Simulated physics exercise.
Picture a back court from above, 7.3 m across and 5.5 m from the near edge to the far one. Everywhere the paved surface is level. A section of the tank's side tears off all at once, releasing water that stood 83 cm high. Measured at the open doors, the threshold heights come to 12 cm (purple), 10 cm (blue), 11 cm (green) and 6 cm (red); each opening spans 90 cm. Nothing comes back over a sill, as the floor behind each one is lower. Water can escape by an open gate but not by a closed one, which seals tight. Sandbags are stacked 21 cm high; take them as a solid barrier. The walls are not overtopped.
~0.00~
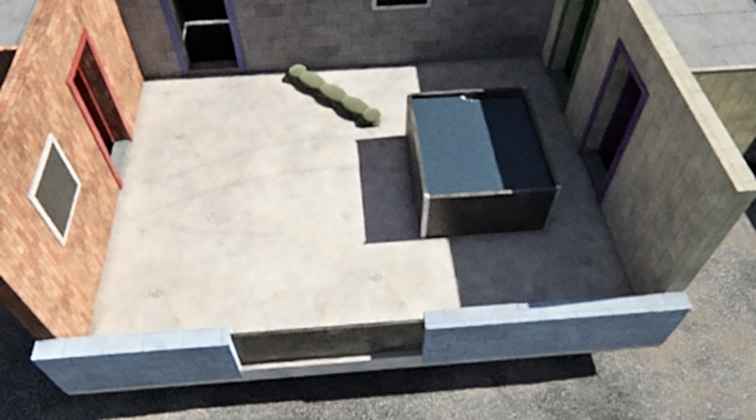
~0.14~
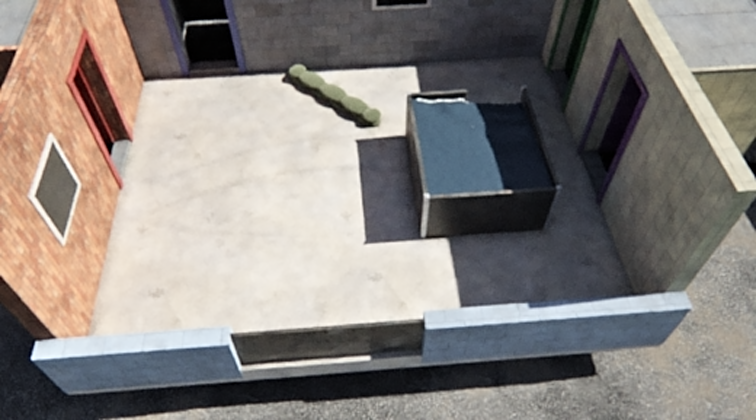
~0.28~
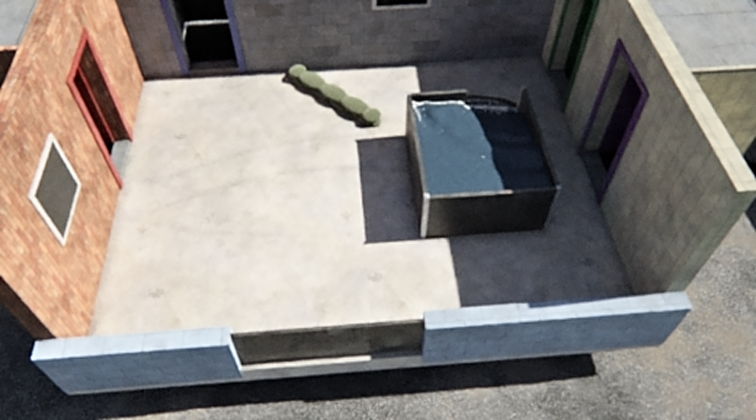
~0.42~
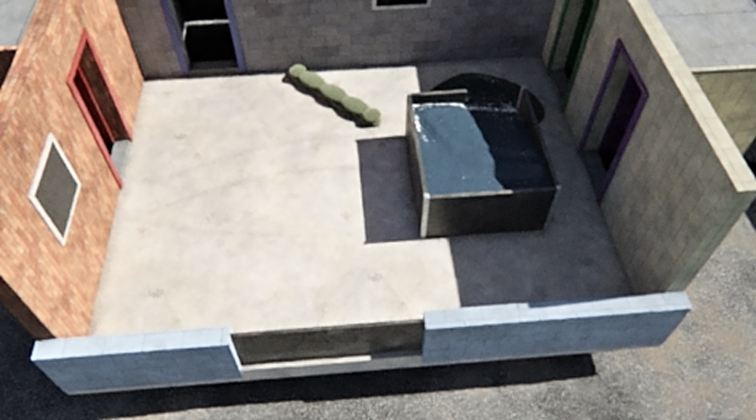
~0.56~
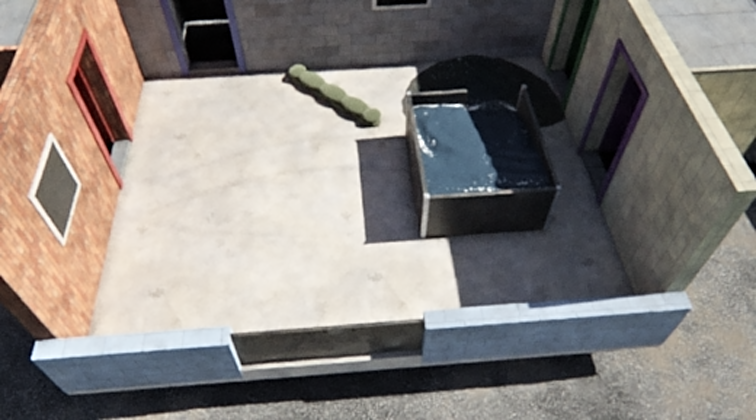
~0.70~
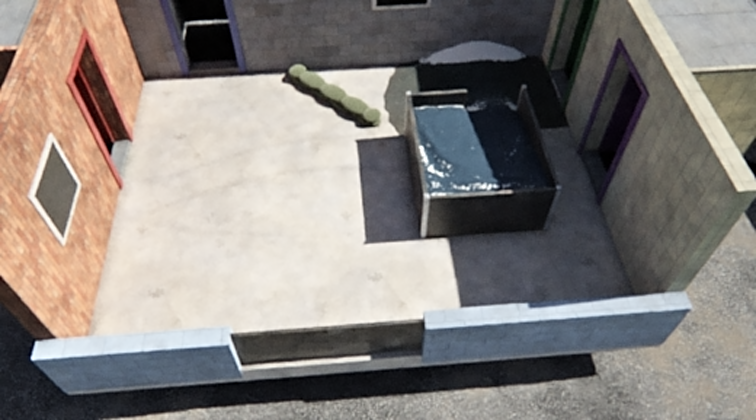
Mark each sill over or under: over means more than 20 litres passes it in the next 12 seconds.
Purple door - under; blue door - under; green door - over; red door - under.
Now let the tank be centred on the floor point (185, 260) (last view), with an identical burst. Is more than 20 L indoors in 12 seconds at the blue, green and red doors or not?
Blue: Too much; green: Within limit; red: Too much.
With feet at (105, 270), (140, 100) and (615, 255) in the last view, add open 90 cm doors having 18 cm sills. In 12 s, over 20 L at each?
Well, the first is on the low side, the second is on the low side, and the third is on the low side.
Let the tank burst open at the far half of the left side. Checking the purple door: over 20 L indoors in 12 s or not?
Relative to that limit, purple ends up on the low side.
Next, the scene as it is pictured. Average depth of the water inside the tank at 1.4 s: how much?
56 cm.
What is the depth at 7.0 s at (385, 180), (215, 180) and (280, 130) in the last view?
First 2 cm, then 2 cm, then 1 cm.
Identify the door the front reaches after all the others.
Lab note: Last arrival at the red door.
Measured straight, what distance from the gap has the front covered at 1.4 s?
I'd put it close to 3.4 m.
After 1.4 s water covers 15 % of the floor and is deepest (56 cm) near (539, 60); purple door not reached, blue door not reached, green door 25 cm at the sill, 13 L in, red door not reached.
After 2.2 s water covers 20 % of the floor and is deepest (44 cm) near (539, 60); purple door not reached, blue door 2 cm at the sill, 0 L in, green door 28 cm at the sill, 96 L in, red door not reached.
After 3.5 s water covers 45 % of the floor and is deepest (34 cm) near (337, 92); purple door 4 cm at the sill, 0 L in, blue door 3 cm at the sill, 0 L in, green door 26 cm at the sill, 218 L in, red door not reached.
After 7.0 s water covers 70 % of the floor and is deepest (22 cm) near (520, 62); purple door 4 cm at the sill, 0 L in, blue door 1 cm at the sill, 0 L in, green door 21 cm at the sill, 382 L in, red door 4 cm at the sill, 0 L in.
After 12.0 s water covers 90 % of the floor and is deepest (14 cm) near (316, 73); purple door 4 cm at the sill, 0 L in, blue door 2 cm at the sill, 0 L in, green door 13 cm at the sill, 456 L in, red door 1 cm at the sill, 0 L in.
